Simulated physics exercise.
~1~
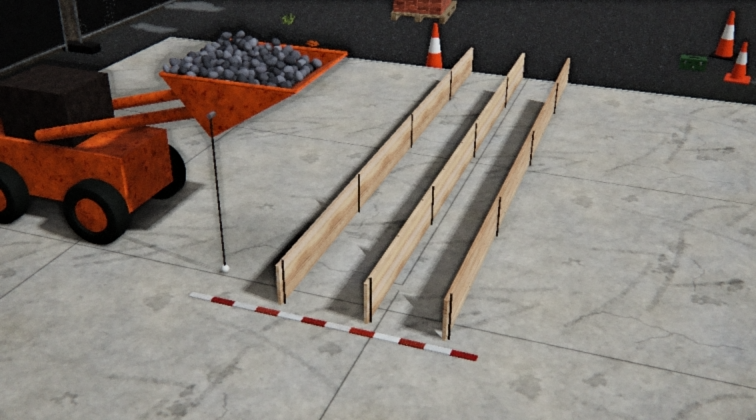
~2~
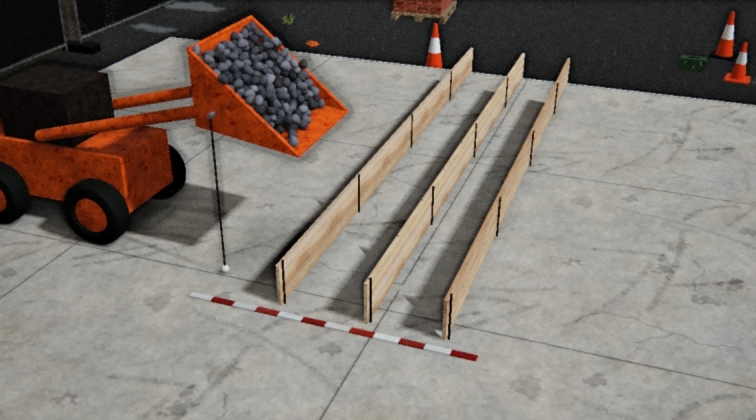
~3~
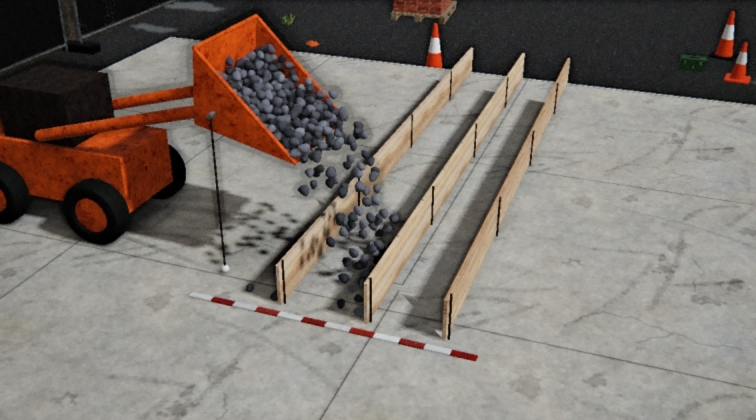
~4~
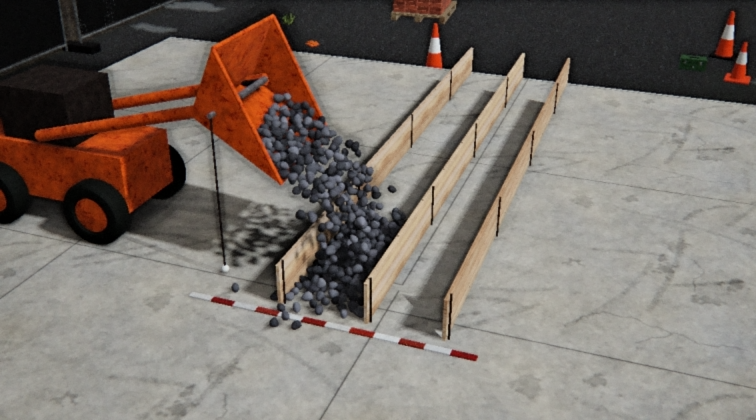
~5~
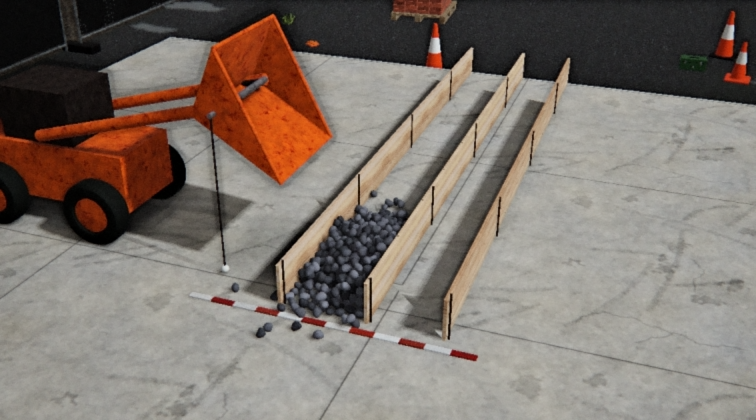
On a concrete yard seen from above and to one side, an orange loader stands at the left with its raised bucket full of grey stones. Three long wooden boards form two bays beside it, with a red and white staff across their near ends and traffic cones behind. The bucket tips down to the right, and stones begin to spill over its lip. It tilts more steeply, and they pour into the nearer, left bay. The bucket ends empty and still, with the stones heaped in that bay and a few lying around the staff.
